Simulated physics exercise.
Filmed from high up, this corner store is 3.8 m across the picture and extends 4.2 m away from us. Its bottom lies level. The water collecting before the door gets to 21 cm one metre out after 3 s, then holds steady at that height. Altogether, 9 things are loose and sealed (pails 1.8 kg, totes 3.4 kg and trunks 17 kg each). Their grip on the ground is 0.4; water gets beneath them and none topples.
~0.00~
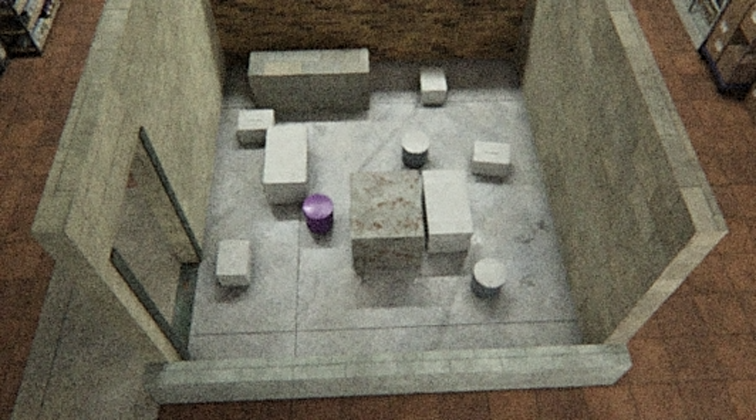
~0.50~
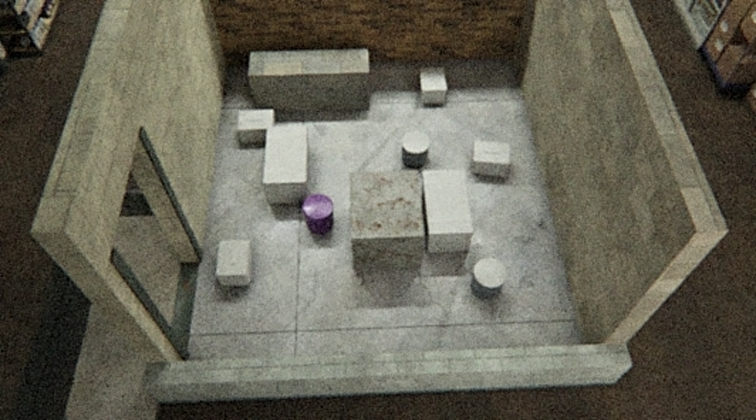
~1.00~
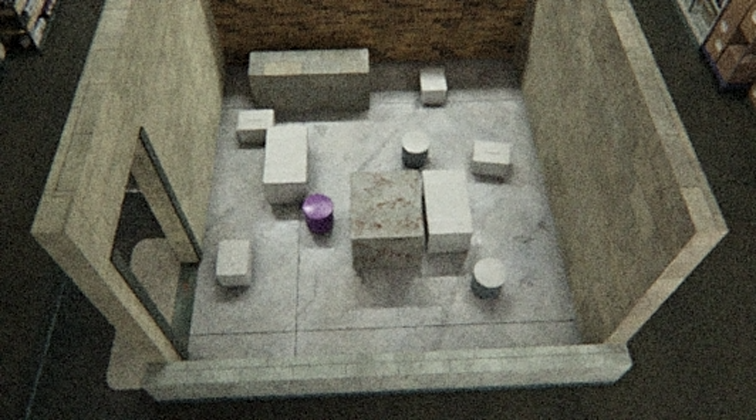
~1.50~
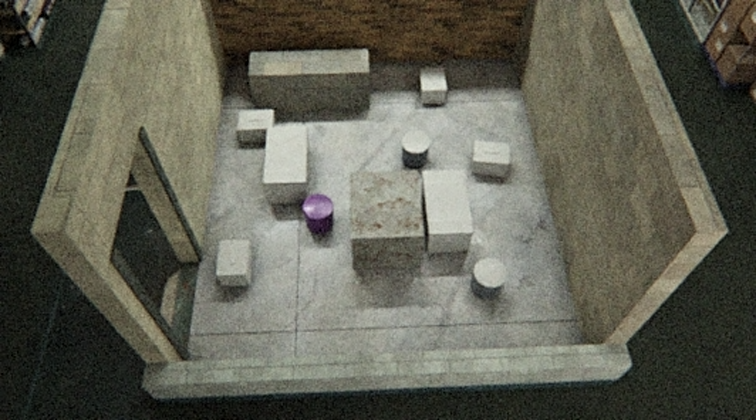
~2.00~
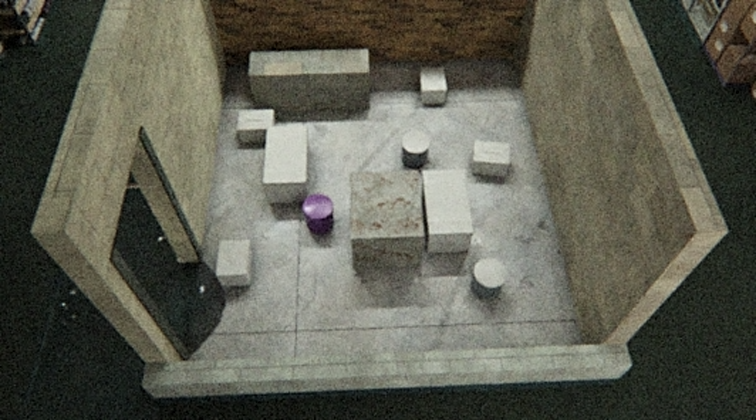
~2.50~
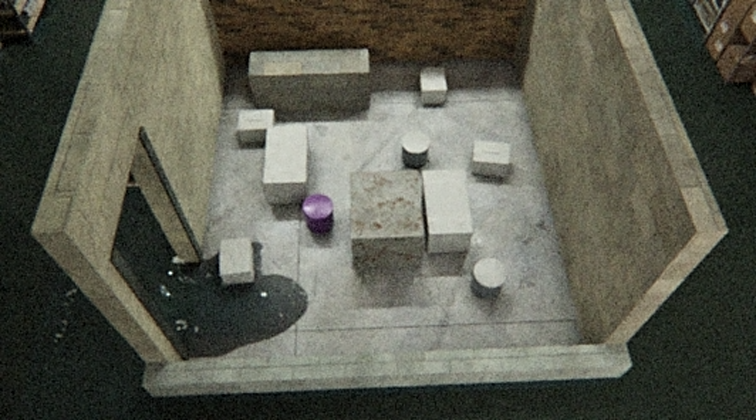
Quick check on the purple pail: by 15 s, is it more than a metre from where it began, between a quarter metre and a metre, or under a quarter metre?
A short shift.
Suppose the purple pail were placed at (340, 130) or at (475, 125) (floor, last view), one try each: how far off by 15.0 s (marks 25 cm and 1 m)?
First try: It covers a big distance; second try: It covers a big distance.
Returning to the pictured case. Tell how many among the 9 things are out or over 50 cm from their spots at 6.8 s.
I make it 4.
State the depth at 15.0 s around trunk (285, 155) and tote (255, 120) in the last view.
Depths: Near 10 cm, then near 11 cm.
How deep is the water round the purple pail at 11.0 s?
About 6 cm.
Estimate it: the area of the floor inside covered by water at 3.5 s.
About 4.0 m2.
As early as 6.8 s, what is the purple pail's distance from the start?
It has shifted about 140 cm.
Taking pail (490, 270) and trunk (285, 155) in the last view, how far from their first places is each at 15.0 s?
Shifts: 250 cm / 80 cm.
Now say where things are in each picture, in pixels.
The first picture shows the purple pail at (318, 206), on the bottom; water covers 0.0 m2; 0 of 9 have shifted.
The second picture shows the purple pail at (318, 206), on the bottom; 0.0 m2 under water; 0 of 9 have shifted.
The third picture shows the purple pail at (318, 206) rests on the ground; 0.0 m2 under water; 0 of 9 have shifted.
The fourth picture shows the purple pail at (318, 206) rests on the ground; 0.0 m2 under water; 0 of 9 have shifted.
The fifth picture shows the purple pail at (318, 206) rests on the ground; 0.2 m2 under water; 0 of 9 have shifted.
The sixth picture shows the purple pail at (318, 206) rests on the ground; 0.8 m2 under water; 0 of 9 have shifted.
After 3.5 s the purple pail is near (321, 205), 0.0 m from its start, aground; 0 afloat.
After 6.8 s the purple pail is near (284, 119), 1.3 m from its start, afloat; 2 afloat.
After 11.0 s the purple pail is near (233, 109), 1.7 m from its start, afloat; 8 afloat.
After 15.0 s the purple pail is near (275, 246), 0.7 m from its start, afloat; 9 afloat.
